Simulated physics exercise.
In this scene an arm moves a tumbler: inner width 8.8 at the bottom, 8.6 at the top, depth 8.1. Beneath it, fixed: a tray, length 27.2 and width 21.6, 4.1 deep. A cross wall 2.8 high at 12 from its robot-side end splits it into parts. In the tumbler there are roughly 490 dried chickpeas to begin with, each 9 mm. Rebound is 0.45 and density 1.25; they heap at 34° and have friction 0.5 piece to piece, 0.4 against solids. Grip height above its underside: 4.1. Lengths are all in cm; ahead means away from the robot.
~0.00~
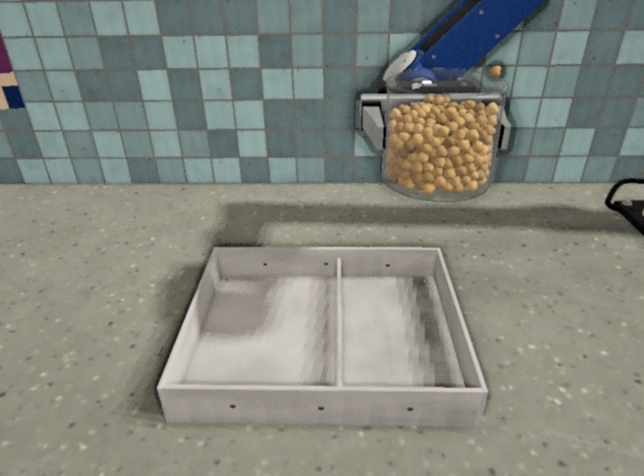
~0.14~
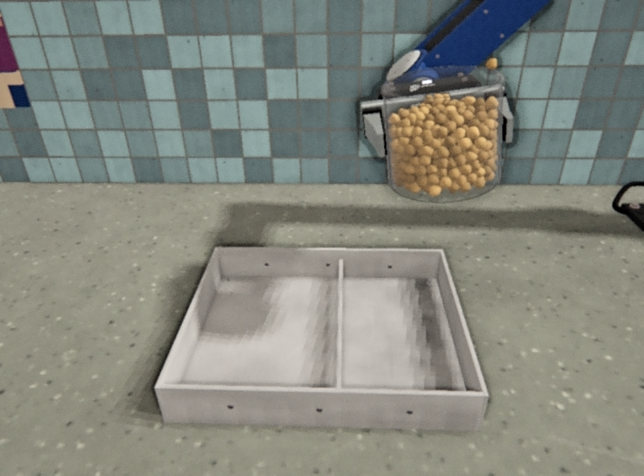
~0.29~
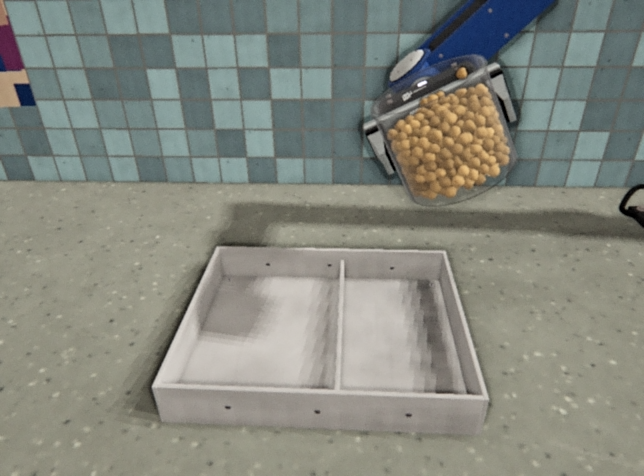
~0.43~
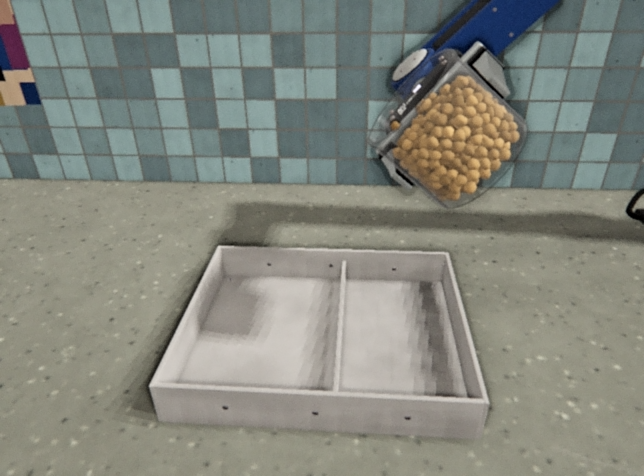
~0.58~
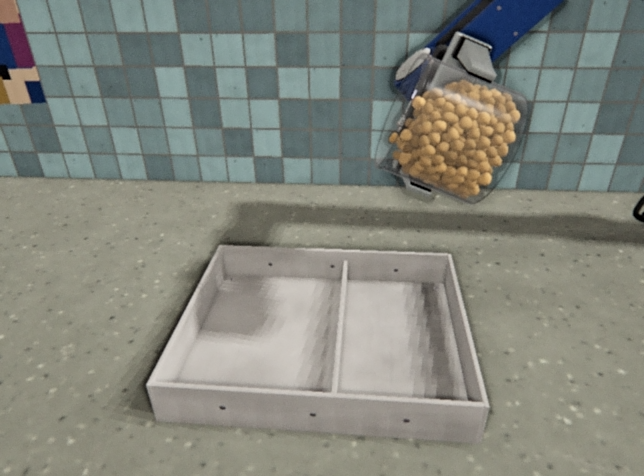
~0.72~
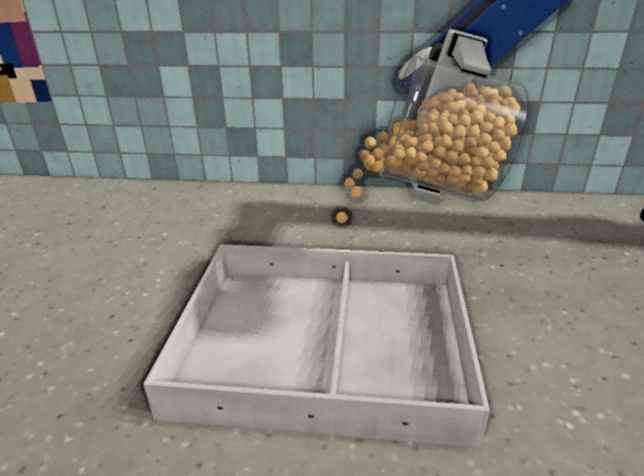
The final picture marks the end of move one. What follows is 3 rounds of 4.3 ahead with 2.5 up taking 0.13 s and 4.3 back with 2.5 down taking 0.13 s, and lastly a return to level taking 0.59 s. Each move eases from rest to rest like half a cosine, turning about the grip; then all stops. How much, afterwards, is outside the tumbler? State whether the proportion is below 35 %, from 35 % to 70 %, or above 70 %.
The proportion is above 70 %.
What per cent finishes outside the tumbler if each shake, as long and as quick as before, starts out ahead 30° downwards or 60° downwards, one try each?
Near 55 and 25 percent respectively.
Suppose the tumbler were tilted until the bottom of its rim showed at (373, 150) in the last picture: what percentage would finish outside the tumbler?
I'd put it at roughly 65 %.
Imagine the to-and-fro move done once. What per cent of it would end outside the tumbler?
It would come to about 60 %.
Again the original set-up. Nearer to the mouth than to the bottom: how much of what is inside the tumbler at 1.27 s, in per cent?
Estimate: Around 60 %.
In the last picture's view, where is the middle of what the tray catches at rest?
Approximately (275, 335) in pixels.
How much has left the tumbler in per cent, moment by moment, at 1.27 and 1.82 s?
Roughly 80, then 90.
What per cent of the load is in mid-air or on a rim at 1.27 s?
Reading at that time: Some 18 per cent.
After 1.27 s, tilted 76° forward, highest piece 22 above the table; 277 in the far-side part, 99 in the tumbler, 21 in the robot-side part, 2 on the table or floor, 90 in flight or on a rim.
After 1.82 s, tilted 34° forward, highest piece 22 above the table; 379 in the far-side part, 56 in the tumbler, 52 in the robot-side part, 2 on the table or floor.
After 2.29 s, level, highest piece 23 above the table; 379 in the far-side part, 56 in the tumbler, 52 in the robot-side part, 2 on the table or floor.
After 3.34 s, level, highest piece 23 above the table; 379 in the far-side part, 56 in the tumbler, 52 in the robot-side part, 2 on the table or floor.
At rest, 379 in the far-side part, 56 in the tumbler, 52 in the robot-side part, 2 on the table or floor. That is 89 % outside the tumbler.
